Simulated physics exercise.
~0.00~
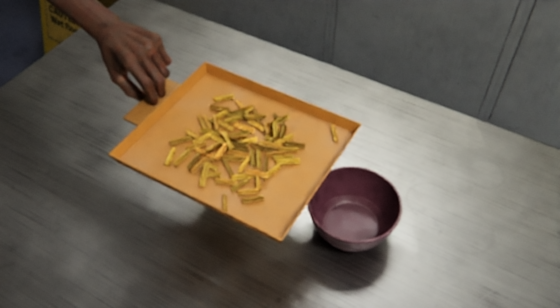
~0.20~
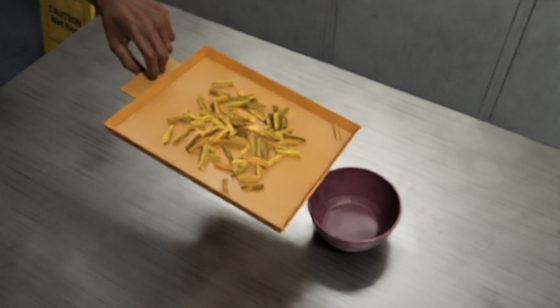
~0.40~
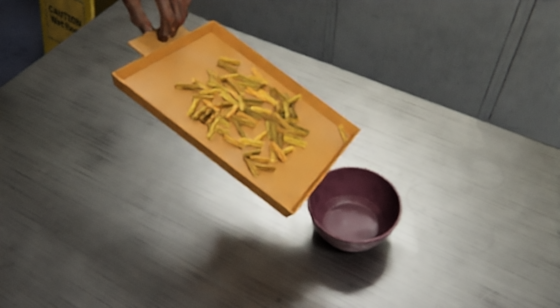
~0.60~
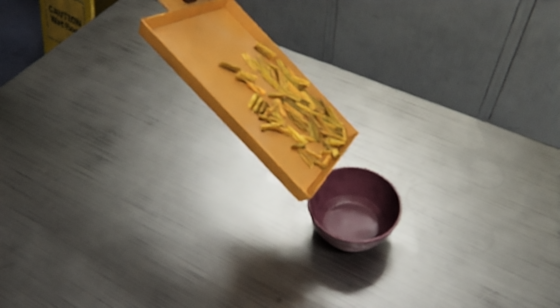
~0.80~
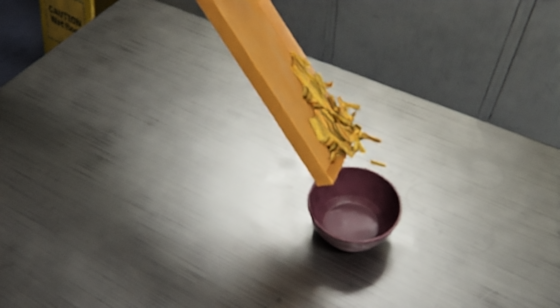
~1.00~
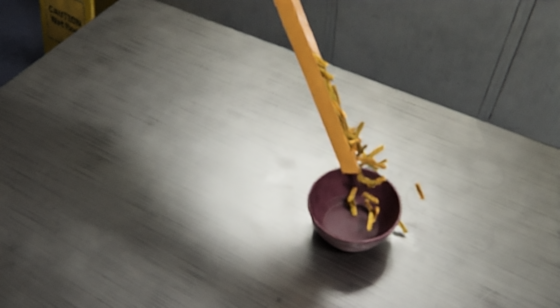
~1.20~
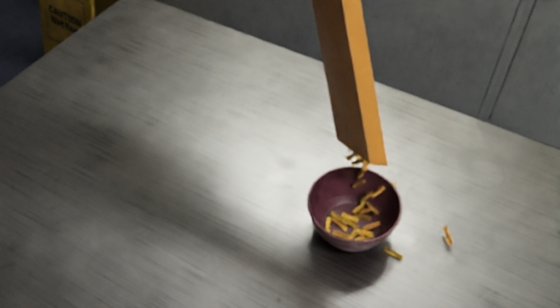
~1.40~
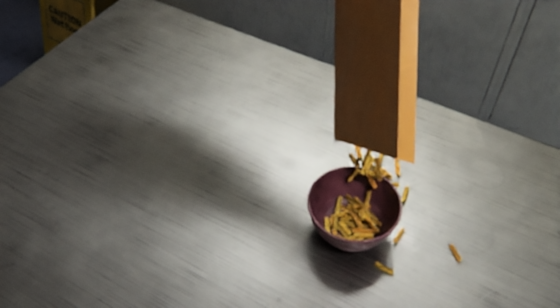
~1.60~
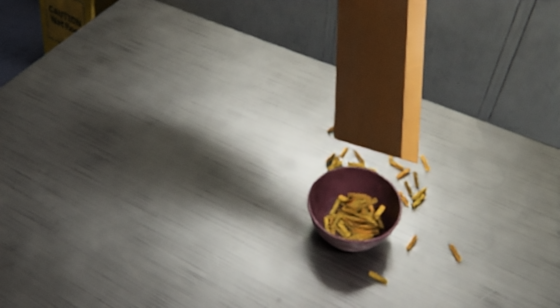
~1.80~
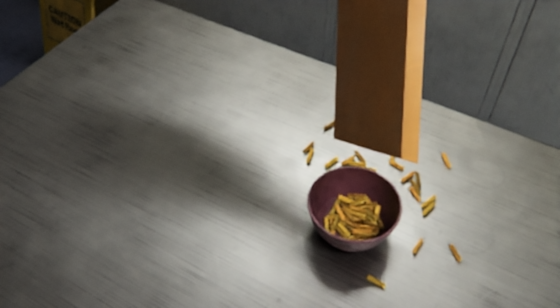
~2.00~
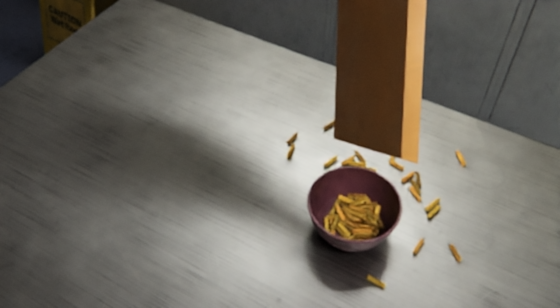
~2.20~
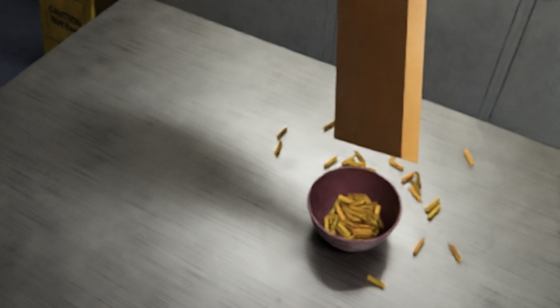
An orange tray scattered with yellow-brown pieces of dry pasta, held by a hand at upper left, hovers over a brushed grey metal table seen from above at an angle. A dark purple bowl stands to its right, with grey panels behind and something yellow at the upper left corner. The tray tips steadily toward the bowl, its far end rising as the hand leaves view. The pasta slides down and pours over the lower edge, some pieces missing the bowl. The tray stops upright, its underside showing, with most pasta heaped in the bowl and the rest scattered around it.
